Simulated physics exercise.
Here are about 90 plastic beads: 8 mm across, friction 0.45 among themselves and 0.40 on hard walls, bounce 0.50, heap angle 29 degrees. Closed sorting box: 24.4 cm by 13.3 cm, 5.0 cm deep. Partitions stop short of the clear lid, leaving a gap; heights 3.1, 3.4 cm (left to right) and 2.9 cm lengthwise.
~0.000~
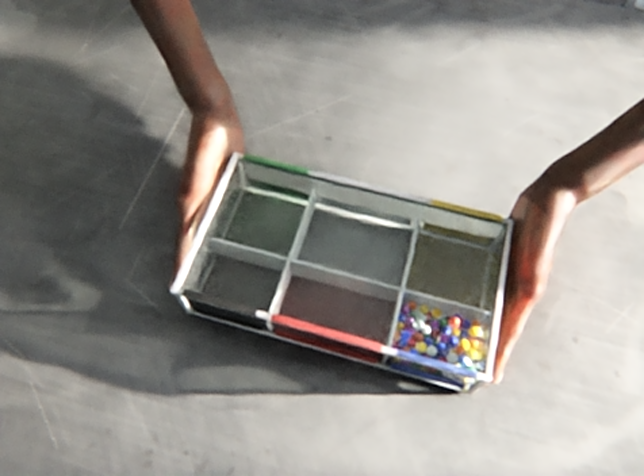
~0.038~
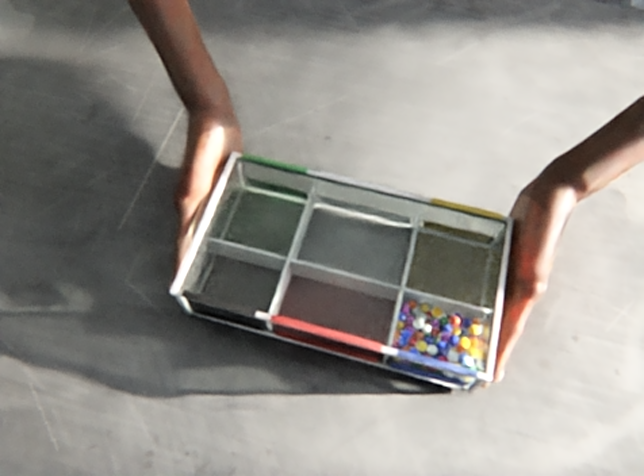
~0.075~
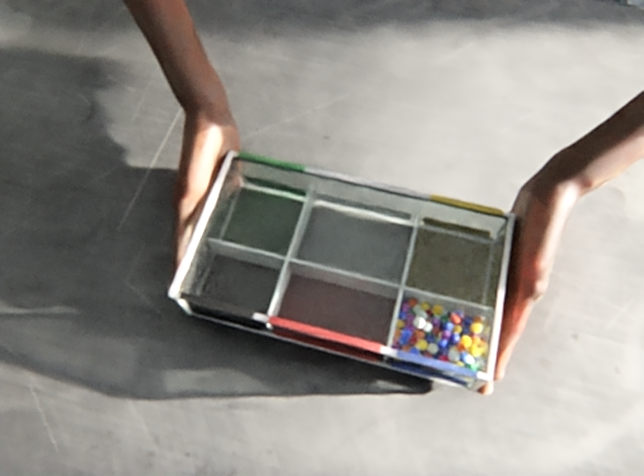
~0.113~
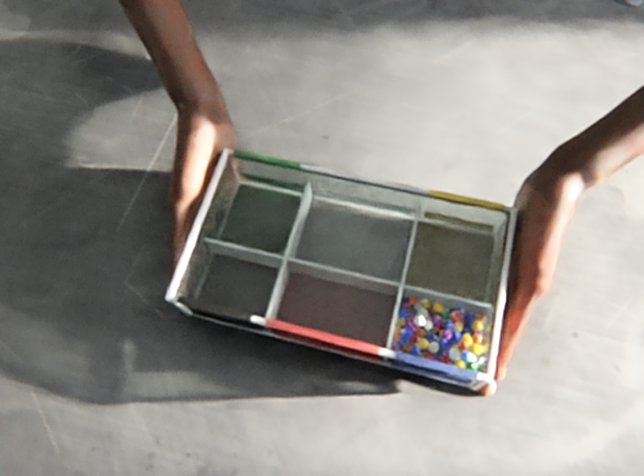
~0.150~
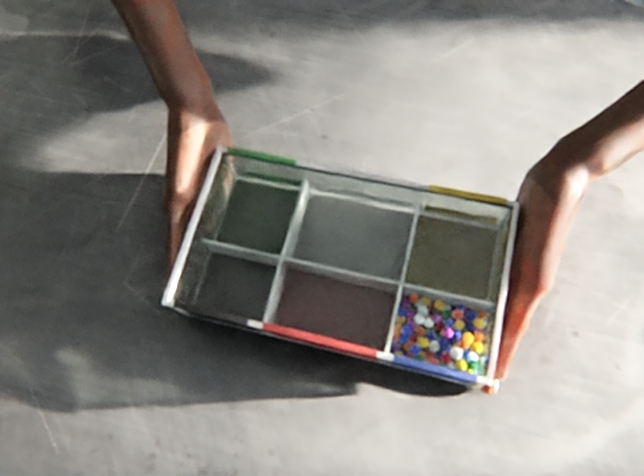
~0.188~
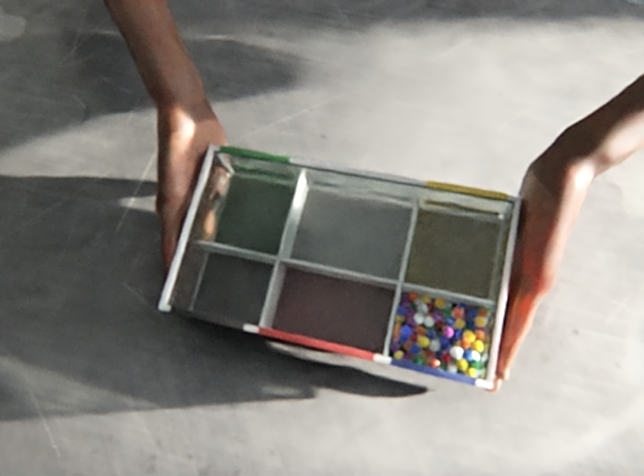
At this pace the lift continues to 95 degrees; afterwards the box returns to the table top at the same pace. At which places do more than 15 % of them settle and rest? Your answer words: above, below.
Red - below; blue - above; green - below; yellow - below; white - below; black - below.
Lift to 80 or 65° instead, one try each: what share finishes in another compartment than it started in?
5 % and 0 %.
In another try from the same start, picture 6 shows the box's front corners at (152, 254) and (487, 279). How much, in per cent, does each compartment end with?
Result - red: 0 %; blue: 25 %; green: 25 %; yellow: 5 %; white: 40 %; black: 0 %.
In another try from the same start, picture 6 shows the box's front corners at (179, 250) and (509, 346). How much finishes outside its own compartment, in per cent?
Then around 70 percent would end up out of place.
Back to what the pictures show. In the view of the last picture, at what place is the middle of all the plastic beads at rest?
After settling, the middle sits near (418, 353).
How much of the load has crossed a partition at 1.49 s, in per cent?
Around 10 per cent.
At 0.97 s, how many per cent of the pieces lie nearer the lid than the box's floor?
Share: Approx. 50 %.
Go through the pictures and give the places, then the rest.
In the first frame, box tilt 0 degrees, front corners at (178, 289) and (485, 376); blue 100 %.
In the second frame, box tilt 1 degrees, front corners at (178, 290) and (485, 375).
In the third frame, box tilt 3 degrees, front corners at (176, 293) and (486, 375).
In the fourth frame, box tilt 6 degrees, front corners at (173, 296) and (486, 376), lowest corner left front.
In the fifth frame, box tilt 10 degrees, front corners at (169, 301) and (486, 378), lowest corner left front.
In the sixth frame, box tilt 14 degrees, front corners at (166, 305) and (486, 382), lowest corner left front; blue 100 %. Its pace works out near 115 degrees a second.
After 0.97 s, tilt 95 degrees; red 5 %, blue 95 %.
After 1.49 s, tilt 42 degrees; red 5 %, blue 90 %, black 5 %.
After 2.07 s, tilt 0 degrees; red 5 %, blue 90 %, black 5 %.
In the end, at 2.6 s, red 5 %, blue 90 %, green 0 %, yellow 0 %, white 0 %, black 5 %.
